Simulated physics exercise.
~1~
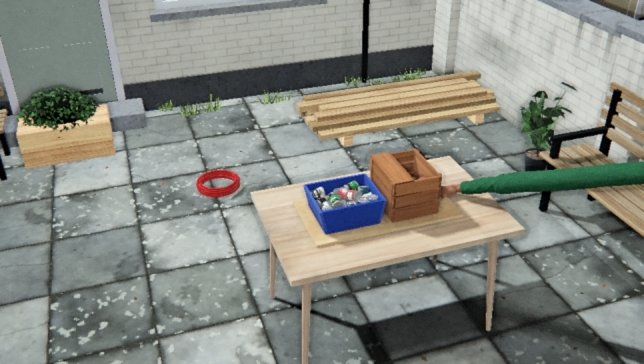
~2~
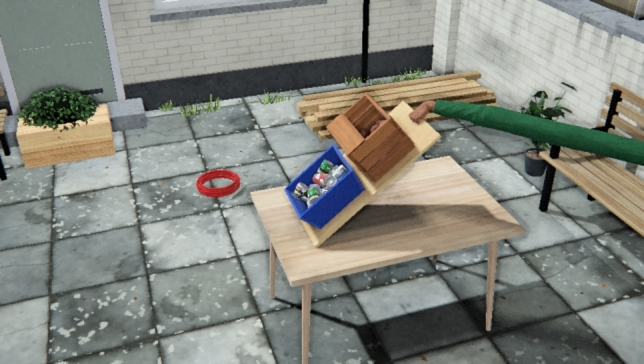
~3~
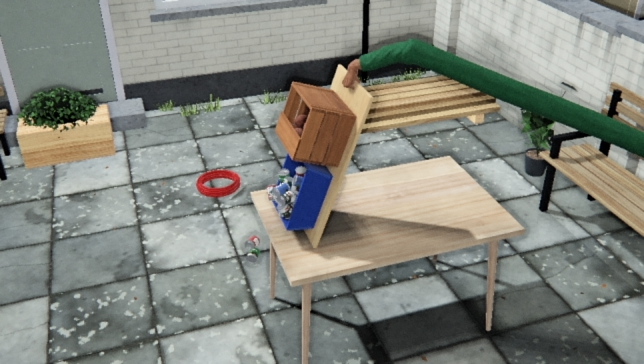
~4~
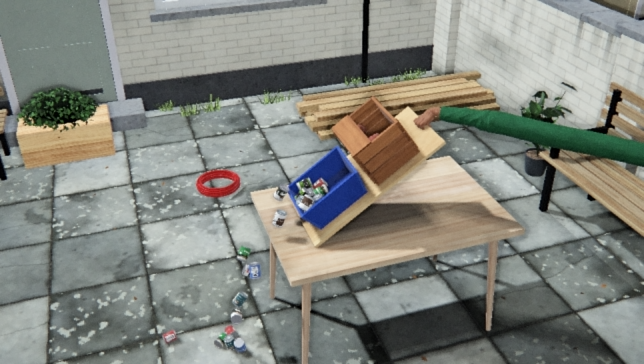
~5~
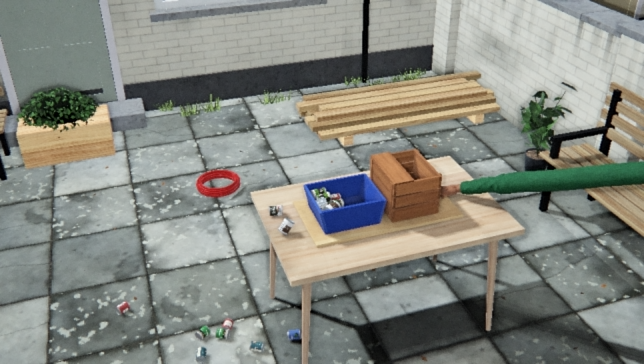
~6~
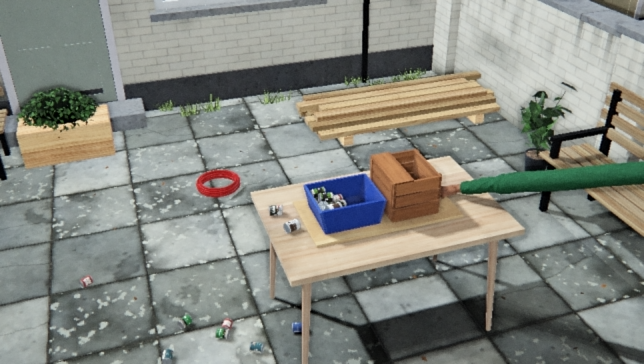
A paved courtyard with pale brick walls is seen from above, with a plant box at the left, a bench at the right and stacked planks behind a wooden table. On the table, a blue crate of small tins and a brown wooden crate to its right sit on a board, near a red ring on the ground. A green arm at the right lifts the board steeply over its left edge. Tins spill from the blue crate onto the table and paving. The arm lowers the board flat, leaving some tins in the blue crate and others scattered, while nothing is seen leaving the wooden crate.
